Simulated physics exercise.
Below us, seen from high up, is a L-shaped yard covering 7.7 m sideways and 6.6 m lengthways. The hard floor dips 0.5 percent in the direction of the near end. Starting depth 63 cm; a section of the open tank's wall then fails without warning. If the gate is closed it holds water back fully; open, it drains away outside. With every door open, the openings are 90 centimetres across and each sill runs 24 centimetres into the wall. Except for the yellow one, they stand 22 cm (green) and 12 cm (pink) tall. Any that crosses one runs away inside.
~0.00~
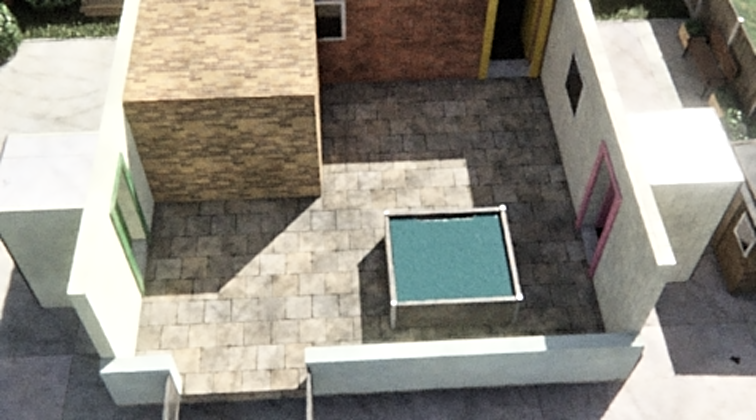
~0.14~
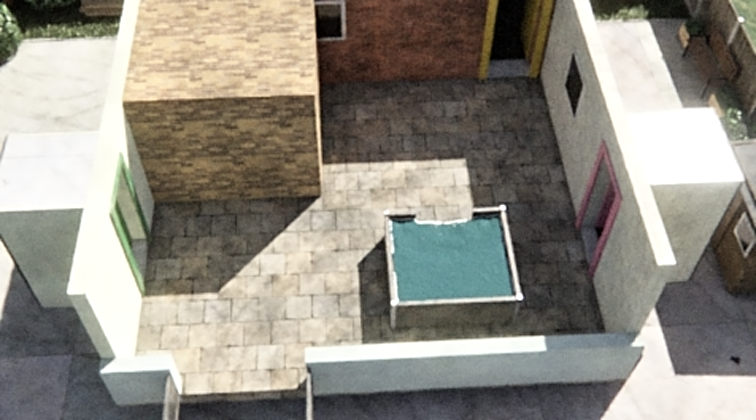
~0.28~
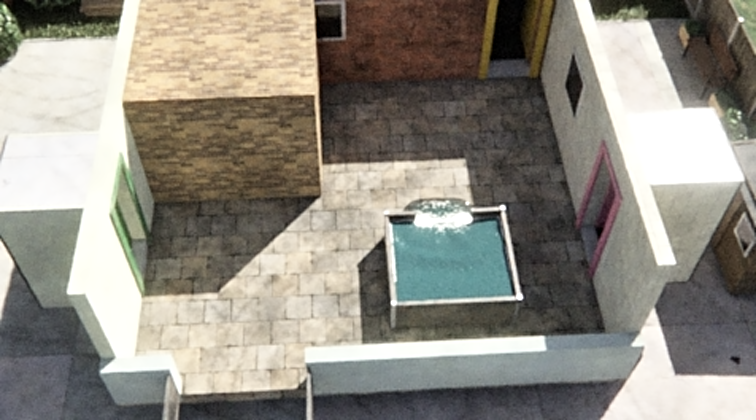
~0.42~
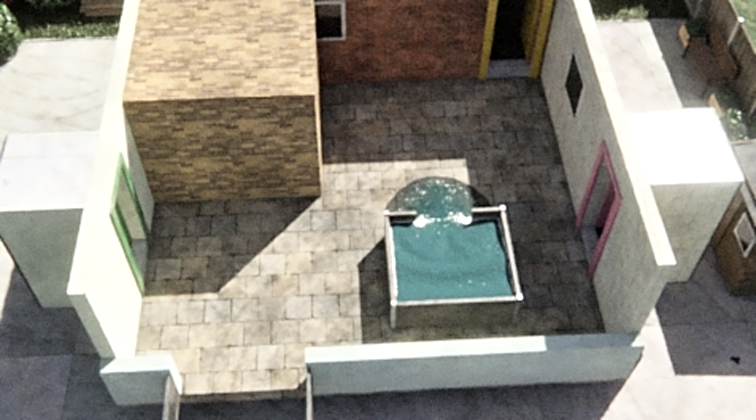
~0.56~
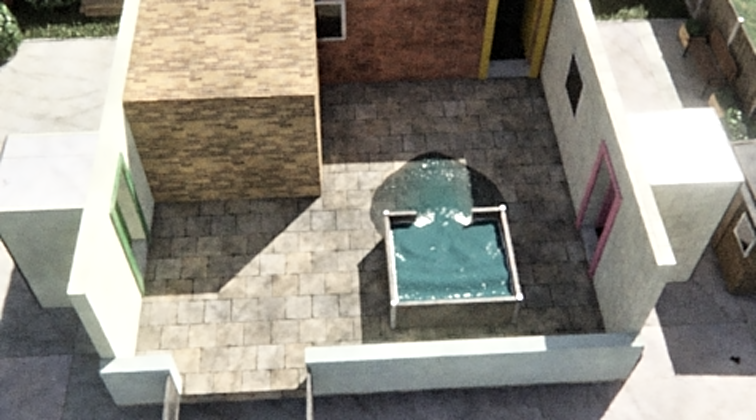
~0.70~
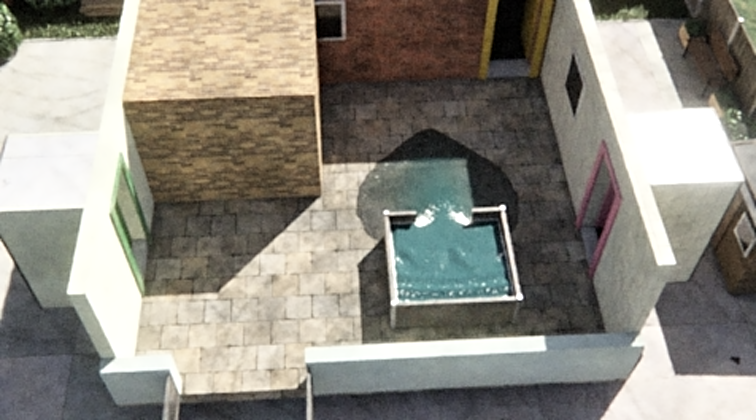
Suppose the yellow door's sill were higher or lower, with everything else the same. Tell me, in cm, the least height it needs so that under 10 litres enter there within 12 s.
Around 16 cm at the least.
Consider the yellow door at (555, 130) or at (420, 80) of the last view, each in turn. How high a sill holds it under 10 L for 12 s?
Roughly 10.0 cm, then roughly 17 cm.
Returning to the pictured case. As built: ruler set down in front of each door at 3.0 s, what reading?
Before green it's 0 cm, before pink 0 cm, before yellow 21 cm.
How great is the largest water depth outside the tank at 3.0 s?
It gets to close to 24 centimetres there.
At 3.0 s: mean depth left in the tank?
About 28 cm.
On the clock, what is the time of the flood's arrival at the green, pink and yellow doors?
Arrival times - green: Not within the 12 s; pink: 5.0 s; yellow: 1.8 s.
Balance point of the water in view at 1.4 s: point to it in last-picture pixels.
I'd put it close to (444, 240).
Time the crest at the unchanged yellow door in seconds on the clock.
3.0 s.
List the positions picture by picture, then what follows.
The first picture shows still water, 63 cm deep, in the open tank at (450, 257); the yellow door at (514, 40) is dry.
In the second picture, the front is at a hidden place, 0.3 m from the gap on the far side; 0.3 m2 of floor is wet, 63 cm left at the back.
In the third picture, water pours out on the far side and has run 0.8 m, to (420, 202); about 10 cm deep outside, 63 cm at the back.
In the fourth picture, the gap is on the far side, the front 1.3 m out at (421, 182); the back of the open tank holds 62 cm.
In the fifth picture, the gap is on the far side, the front 1.9 m out at (430, 155); the back of the open tank holds 57 cm.
In the sixth picture, the gap is on the far side, the front 2.5 m out at (430, 132); the back of the open tank holds 52 cm; 2.3 m in a straight line remain to the yellow door at (514, 40).
After 1.4 s water covers 30 % of the floor, deepest (34 cm) near (443, 230); it has not reached the yellow door.
After 3.0 s water covers 40 % of the floor, deepest (24 cm) near (527, 80); 21 cm at the yellow door, 0 litres in over its 26 cm sill.
After 12.0 s water covers 85 % of the floor, deepest (11 cm) near (515, 296); 7 cm at the yellow door, 0 litres in over its 26 cm sill.
At the yellow door as built, the water arrived by 1.8 s and peaked near 21 cm at 3.0 s.
With a sill of 13 cm, 23 litres would have come in within the 12 s; with 18 cm, 5 litres. So under 10 litres takes about 16 cm.
